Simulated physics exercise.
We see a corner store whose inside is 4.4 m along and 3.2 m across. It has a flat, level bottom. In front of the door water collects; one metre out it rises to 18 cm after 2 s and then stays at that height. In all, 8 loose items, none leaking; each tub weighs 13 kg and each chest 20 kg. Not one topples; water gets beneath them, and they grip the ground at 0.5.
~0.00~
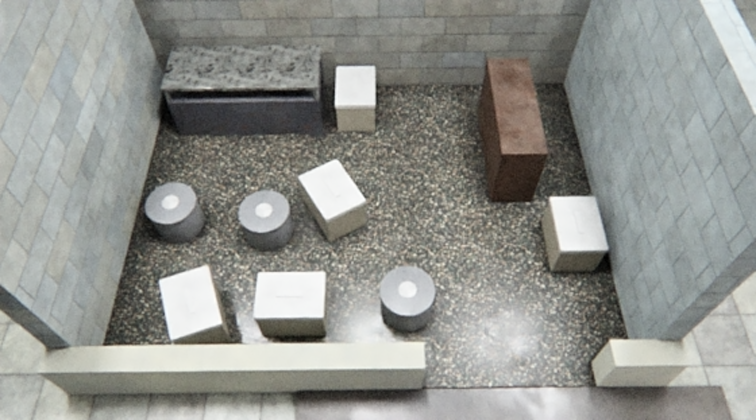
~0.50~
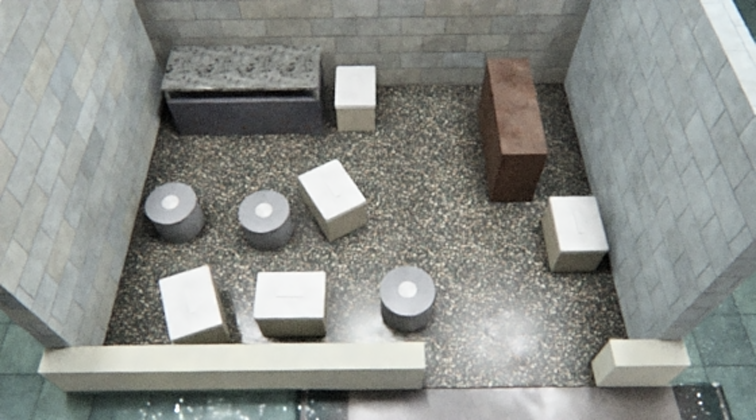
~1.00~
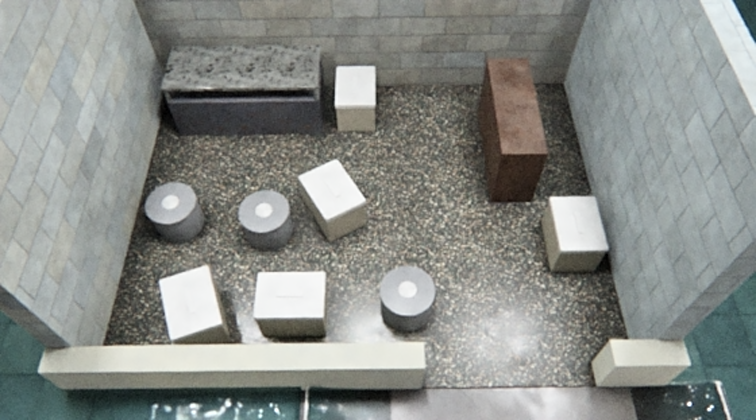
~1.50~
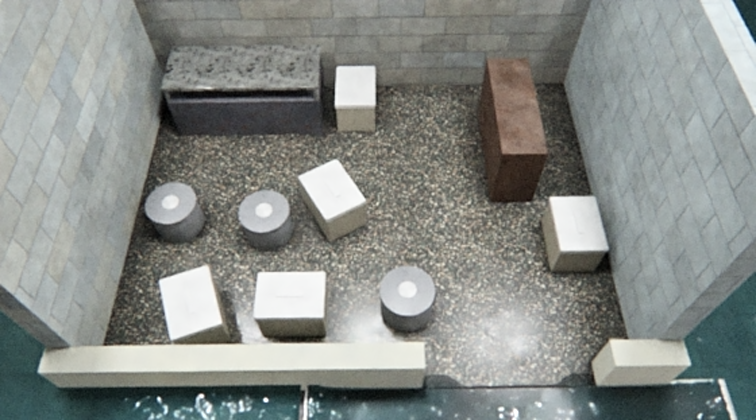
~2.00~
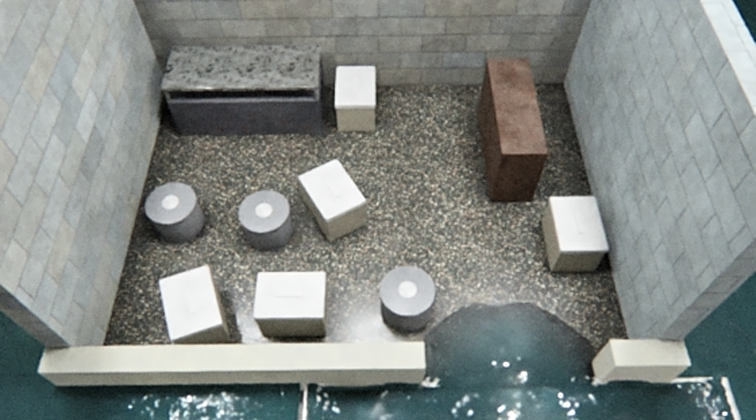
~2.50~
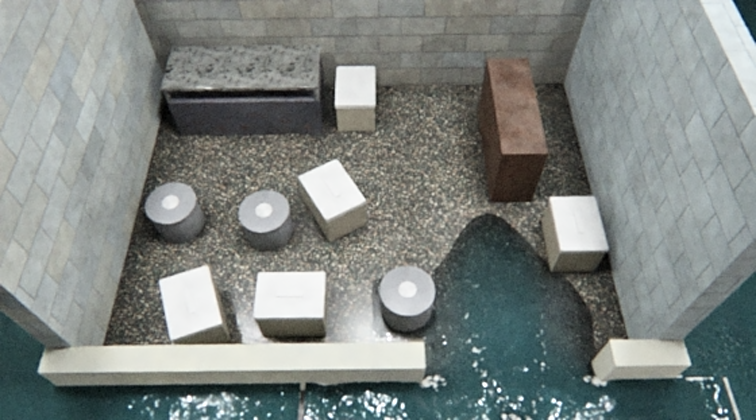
In a small walled store with a pebbly floor, pale blocks and grey drums stayed still as water collected outside, then spread in through the front gap, reaching between the brown chest and nearest drum.
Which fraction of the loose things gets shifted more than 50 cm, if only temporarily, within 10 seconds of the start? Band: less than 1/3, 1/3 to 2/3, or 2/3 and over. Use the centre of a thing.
It stays in the lowest third.
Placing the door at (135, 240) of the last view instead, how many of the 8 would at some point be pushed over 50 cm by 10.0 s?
In that case 5 of them.
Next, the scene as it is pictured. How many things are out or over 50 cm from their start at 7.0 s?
By then 1.
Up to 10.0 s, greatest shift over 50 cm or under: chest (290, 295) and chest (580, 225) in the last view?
Smaller; bigger.
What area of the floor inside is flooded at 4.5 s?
At that time the wet patch spans about 7.5 m2.
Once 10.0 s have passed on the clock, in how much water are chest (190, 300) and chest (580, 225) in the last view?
First roughly 7 cm, second roughly 15 cm.
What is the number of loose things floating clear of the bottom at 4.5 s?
The count is 1.
After 3.5 s 0 of 8 are over 50 cm from their spots; 0 afloat.
After 4.5 s 1 of 8 are over 50 cm from their spots; 1 afloat.
After 7.0 s 1 of 8 are over 50 cm from their spots; 2 afloat.
After 10.0 s 1 of 8 are over 50 cm from their spots, and 1 have been at some point; 2 afloat.
